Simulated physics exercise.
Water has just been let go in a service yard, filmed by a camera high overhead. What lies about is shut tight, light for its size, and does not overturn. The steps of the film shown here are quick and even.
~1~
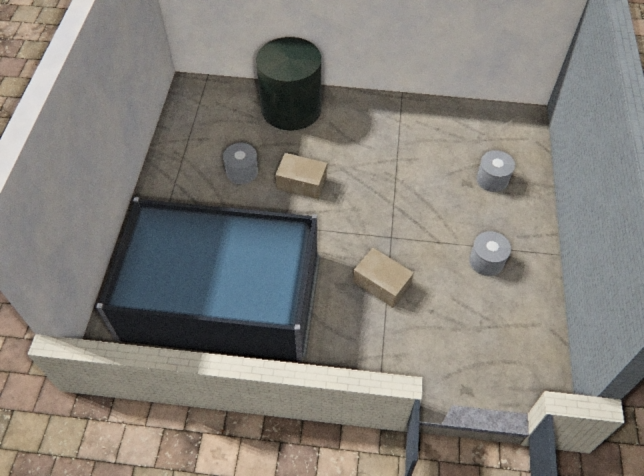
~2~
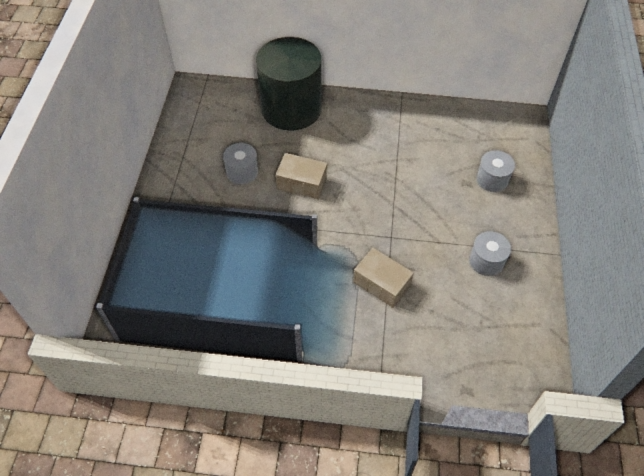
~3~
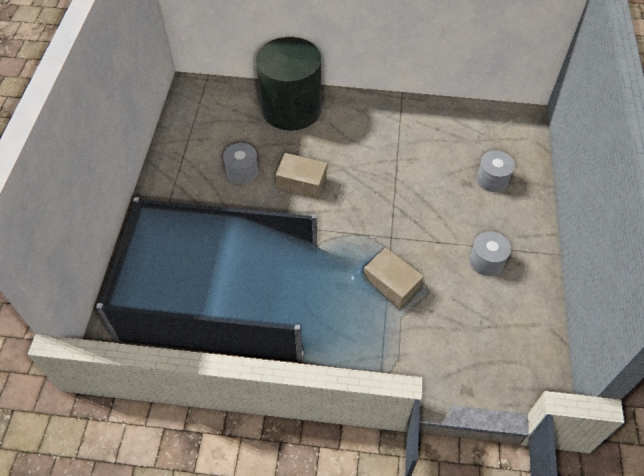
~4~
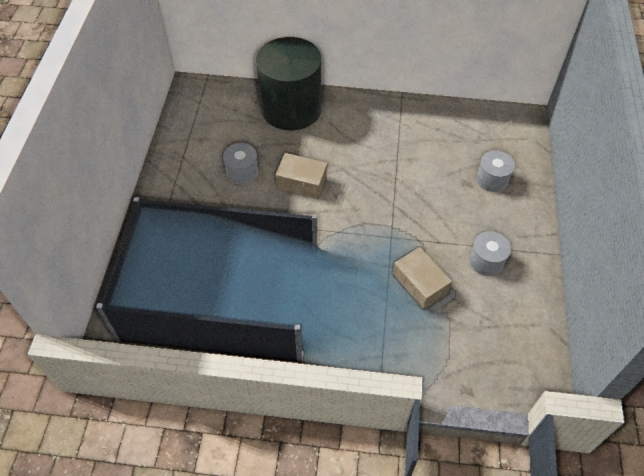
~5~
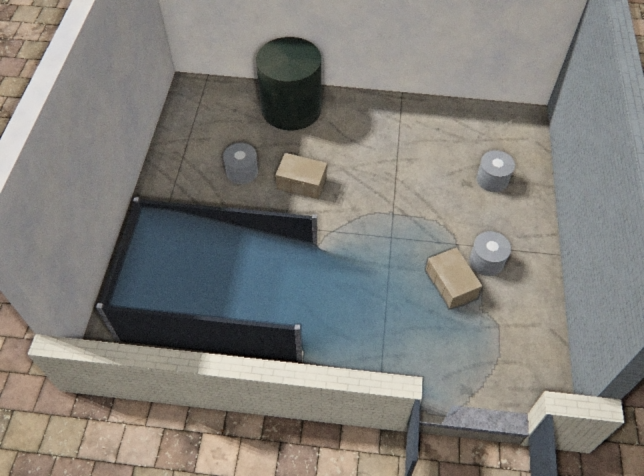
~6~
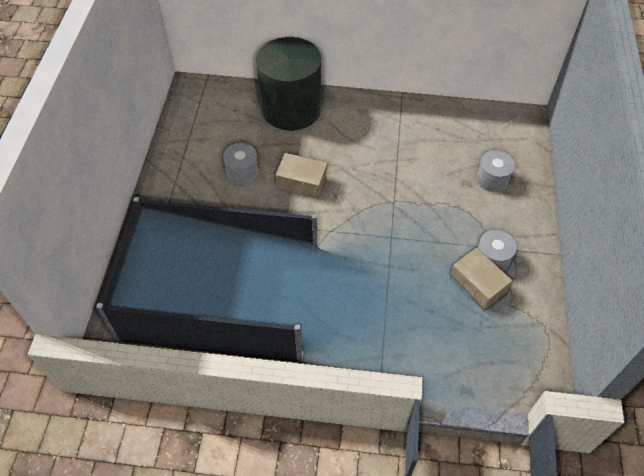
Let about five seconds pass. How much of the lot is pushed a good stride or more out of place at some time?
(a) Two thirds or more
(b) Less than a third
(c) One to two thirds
c.
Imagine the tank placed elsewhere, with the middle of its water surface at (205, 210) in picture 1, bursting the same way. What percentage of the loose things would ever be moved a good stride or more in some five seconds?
Roughly 60 percent of them.
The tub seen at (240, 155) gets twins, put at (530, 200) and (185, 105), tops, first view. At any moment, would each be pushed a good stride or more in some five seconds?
First driven off, second remains in place.
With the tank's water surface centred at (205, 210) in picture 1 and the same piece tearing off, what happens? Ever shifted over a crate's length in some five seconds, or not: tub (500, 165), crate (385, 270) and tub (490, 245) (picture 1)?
Object by object, in turn: Travelled a good distance, travelled a good distance, travelled a good distance.
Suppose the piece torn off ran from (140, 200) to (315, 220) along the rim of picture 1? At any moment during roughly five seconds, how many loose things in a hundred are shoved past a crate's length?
That should be close to 80 percent.
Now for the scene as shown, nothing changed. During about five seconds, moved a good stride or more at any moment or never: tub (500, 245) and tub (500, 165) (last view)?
Displacement check, in sequence - reached it, reached it.
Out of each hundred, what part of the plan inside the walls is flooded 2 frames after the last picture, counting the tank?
Roughly 45 per cent.
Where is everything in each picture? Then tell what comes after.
The first picture shows a crate at (384, 271), on the bottom; a tub at (492, 246), on the bottom; 0 of 5 have shifted.
The second picture shows a crate at (384, 271) rests on the ground; a tub at (492, 246), on the bottom; 0 of 5 have shifted.
The third picture shows a crate at (394, 272), on the bottom, close to its start; a tub at (492, 246) rests on the ground; 1 of 5 have shifted.
The fourth picture shows a crate at (423, 272), on the bottom, a stride from its start; a tub at (492, 246) rests on the ground; 1 of 5 have shifted.
The fifth picture shows a crate at (455, 272) rests on the ground, a stride from its start; a tub at (492, 246), on the bottom; 1 of 5 have shifted.
The sixth picture shows a crate at (482, 273), on the bottom, a stride from its start; a tub at (498, 245), on the bottom, close to its start; 2 of 5 have shifted.
A moment on, 2 of 5 are well off their spots; 0 afloat.
Next, 3 of 5 are well off their spots; 2 afloat.
Later, 3 of 5 are well off their spots; 3 afloat.
In the end, 3 of 5 are well off their spots, and 3 have been at some point; 3 afloat.
